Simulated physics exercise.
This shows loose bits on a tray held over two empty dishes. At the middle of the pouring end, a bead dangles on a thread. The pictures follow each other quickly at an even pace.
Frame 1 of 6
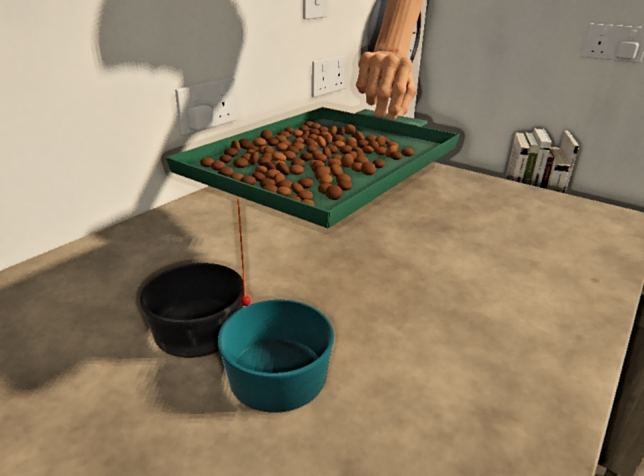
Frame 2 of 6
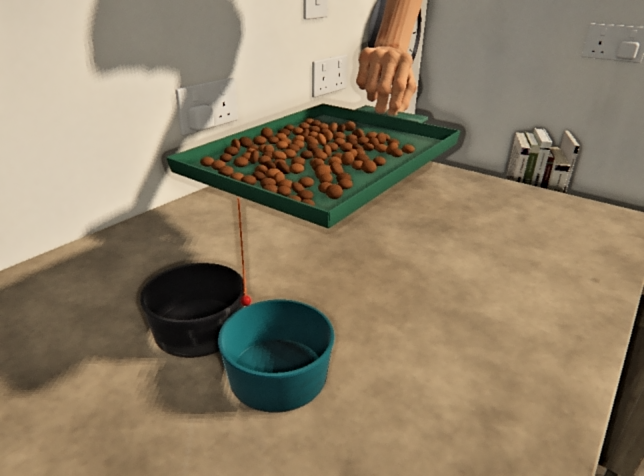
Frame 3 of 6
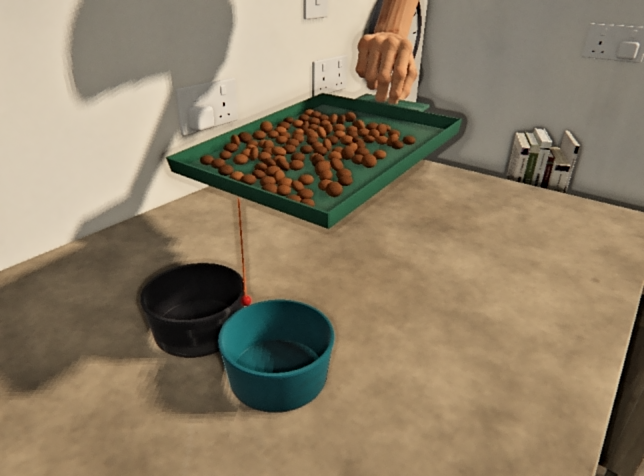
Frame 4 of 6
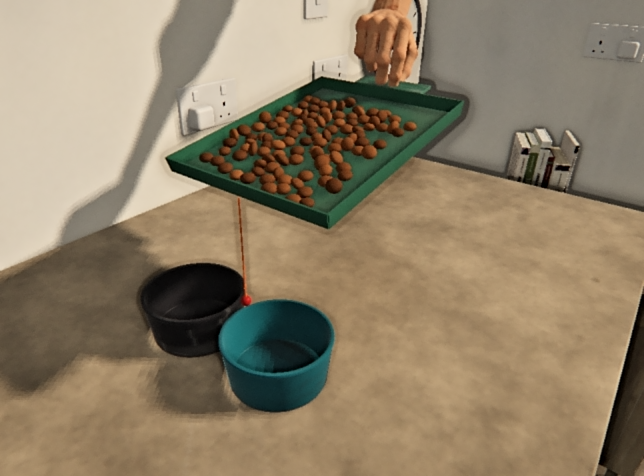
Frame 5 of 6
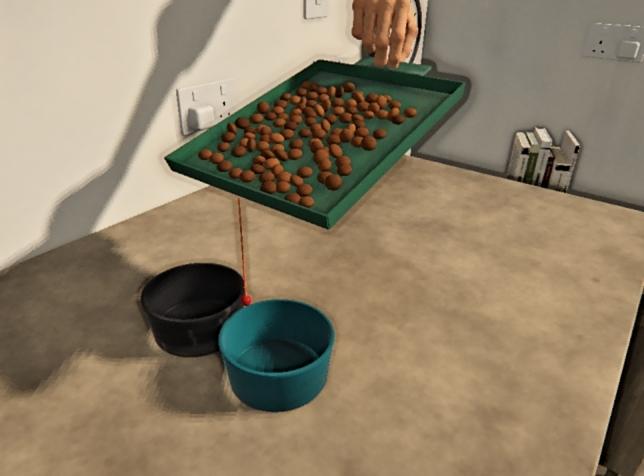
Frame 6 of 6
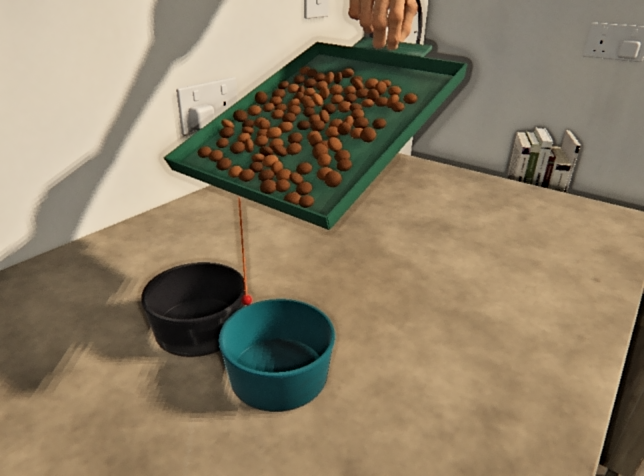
A hand raising the far end of a green tray of brown kibble, tilting it above two empty dishes, black and teal.
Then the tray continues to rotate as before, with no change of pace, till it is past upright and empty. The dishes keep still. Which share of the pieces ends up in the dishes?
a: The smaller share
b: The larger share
The smaller share (a).
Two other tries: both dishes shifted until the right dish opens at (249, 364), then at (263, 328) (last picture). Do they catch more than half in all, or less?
So that's a greater portion the first time round, a lesser portion the second.
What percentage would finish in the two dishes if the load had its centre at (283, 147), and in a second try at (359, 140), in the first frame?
Around 30 then around 30 per cent.
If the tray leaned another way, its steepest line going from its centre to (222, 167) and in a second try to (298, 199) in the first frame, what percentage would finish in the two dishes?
Roughly 100 percent, then 50 percent.
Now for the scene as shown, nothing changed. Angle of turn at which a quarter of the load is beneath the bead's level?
I'd put it at about 105 degrees.
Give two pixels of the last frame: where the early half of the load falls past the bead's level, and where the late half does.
Points: About (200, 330), then about (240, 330).
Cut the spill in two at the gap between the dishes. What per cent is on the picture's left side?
Estimate: About 80 in every hundred.
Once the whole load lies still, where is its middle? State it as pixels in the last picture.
Roughly at pixel (222, 405).
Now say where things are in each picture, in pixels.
Corners of the pouring end near (170, 157) and (328, 210), level; middle of the load near (317, 154), bits of dog kibble; left dish near (156, 330); right dish near (239, 383); bead on its thread near (245, 301), in the first picture.
Corners of the pouring end near (170, 157) and (329, 211), level; middle of the load near (317, 152), in the second picture.
Corners of the pouring end near (169, 157) and (328, 211), tipped barely, level across its low end; middle of the load near (317, 146), in the third picture.
Corners of the pouring end near (168, 157) and (327, 213), tipped a little, level across its low end; middle of the load near (317, 137), in the fourth picture.
Corners of the pouring end near (167, 157) and (327, 214), tipped a little, level across its low end; middle of the load near (316, 128), in the fifth picture.
Corners of the pouring end near (166, 157) and (326, 215), tipped clearly, level across its low end; middle of the load near (314, 119); left dish near (157, 330); right dish near (240, 382), in the sixth picture.
Shortly afterwards, tray tipped steeply; all but a few on the tray; only a few in the air.
Next, tray tipped past a quarter turn; near half on the tray; only a few in the right dish; only a few in the left dish; a little outside both; near a quarter in the air.
Some moments later, tray tipped past a quarter turn; near a quarter in the right dish; a little in the left dish; near two thirds outside both.
In the end, tray tipped past a quarter turn; near a quarter in the right dish; a little in the left dish; near two thirds outside both.
